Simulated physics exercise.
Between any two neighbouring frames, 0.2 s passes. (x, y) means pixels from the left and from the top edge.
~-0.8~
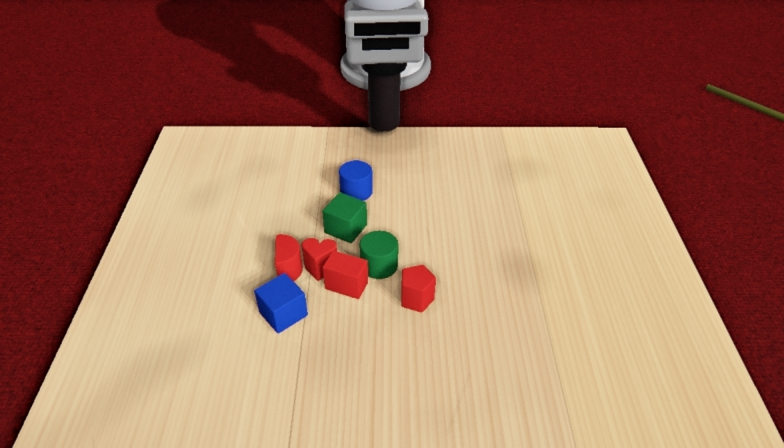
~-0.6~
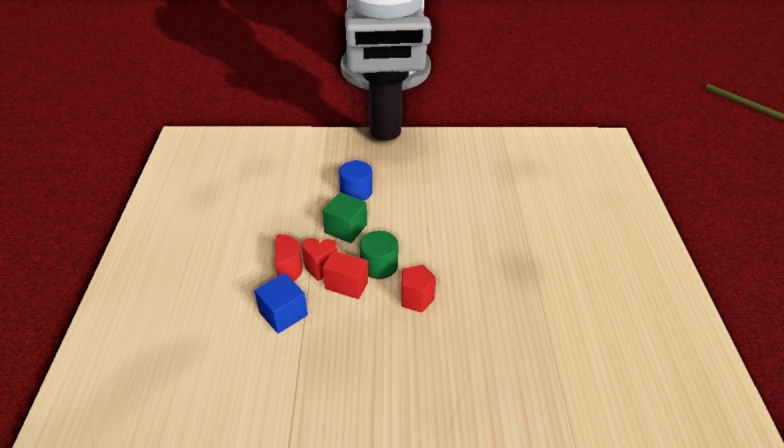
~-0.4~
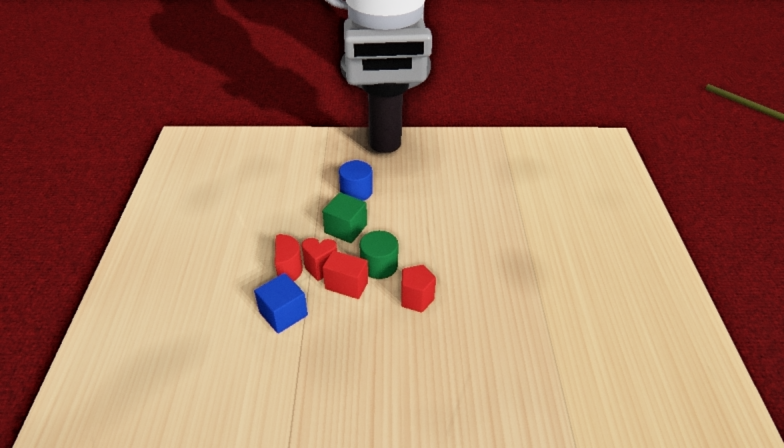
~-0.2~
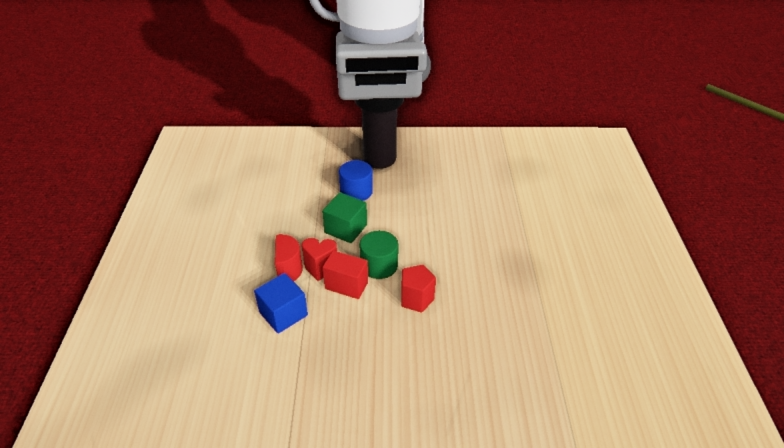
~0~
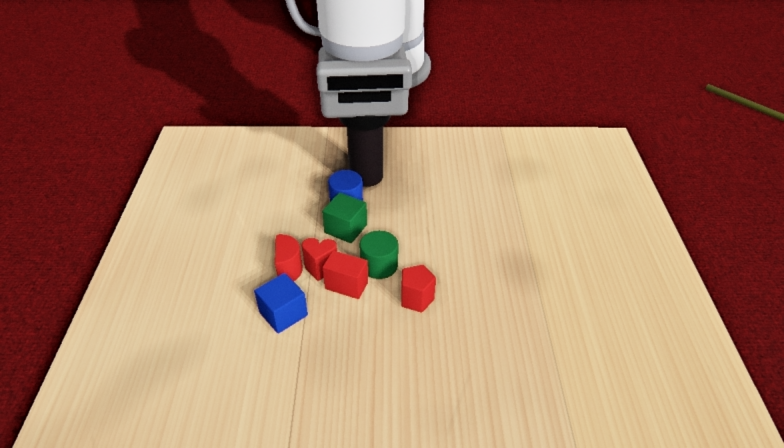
Robot arm lowering its black rod onto a wooden board and nudging a blue cylinder slightly left toward a green block.
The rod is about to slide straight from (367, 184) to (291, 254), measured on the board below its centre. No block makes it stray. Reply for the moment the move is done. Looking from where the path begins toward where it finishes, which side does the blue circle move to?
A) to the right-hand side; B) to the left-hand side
My answer is option A.
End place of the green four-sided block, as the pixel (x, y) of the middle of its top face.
The green four-sided block ends near (338, 227).
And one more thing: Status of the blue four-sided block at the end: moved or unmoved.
My prediction: It remains in place.
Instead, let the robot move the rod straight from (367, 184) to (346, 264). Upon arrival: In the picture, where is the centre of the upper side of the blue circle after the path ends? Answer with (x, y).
It is at (318, 198).
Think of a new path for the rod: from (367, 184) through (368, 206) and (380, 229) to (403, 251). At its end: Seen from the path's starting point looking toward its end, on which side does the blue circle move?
Facing from start to end, it will go to the right.
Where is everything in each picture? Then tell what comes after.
In the first frame, lower end of the rod at (384, 123), tops of blocks, blue four-sided block at (279, 291), red D-shaped block at (286, 247), red heart block at (318, 246), green four-sided block at (345, 206), blue circle at (356, 169).
In the second frame, rod at (386, 132), blocks as before.
In the third frame, rod at (385, 144), blocks as before.
In the fourth frame, rod at (380, 159), blocks as before.
In the fifth frame, rod at (366, 177), blue four-sided block at (279, 291), red D-shaped block at (286, 247), red heart block at (318, 246), green four-sided block at (345, 206), blue circle at (345, 180).
What follows on the original path. One third of the way, rod at (342, 198); green four-sided block at (336, 218), turned 65° anticlockwise; blue circle at (314, 200).
Two thirds of the way, rod at (317, 222); green four-sided block at (338, 225), turned 70° anticlockwise; blue circle at (280, 219).
At the end, rod at (290, 247); blue four-sided block not moved; red D-shaped block at (280, 257), turned 30° anticlockwise; red heart block not moved; green four-sided block at (338, 227), turned 80° anticlockwise; blue circle at (248, 233).
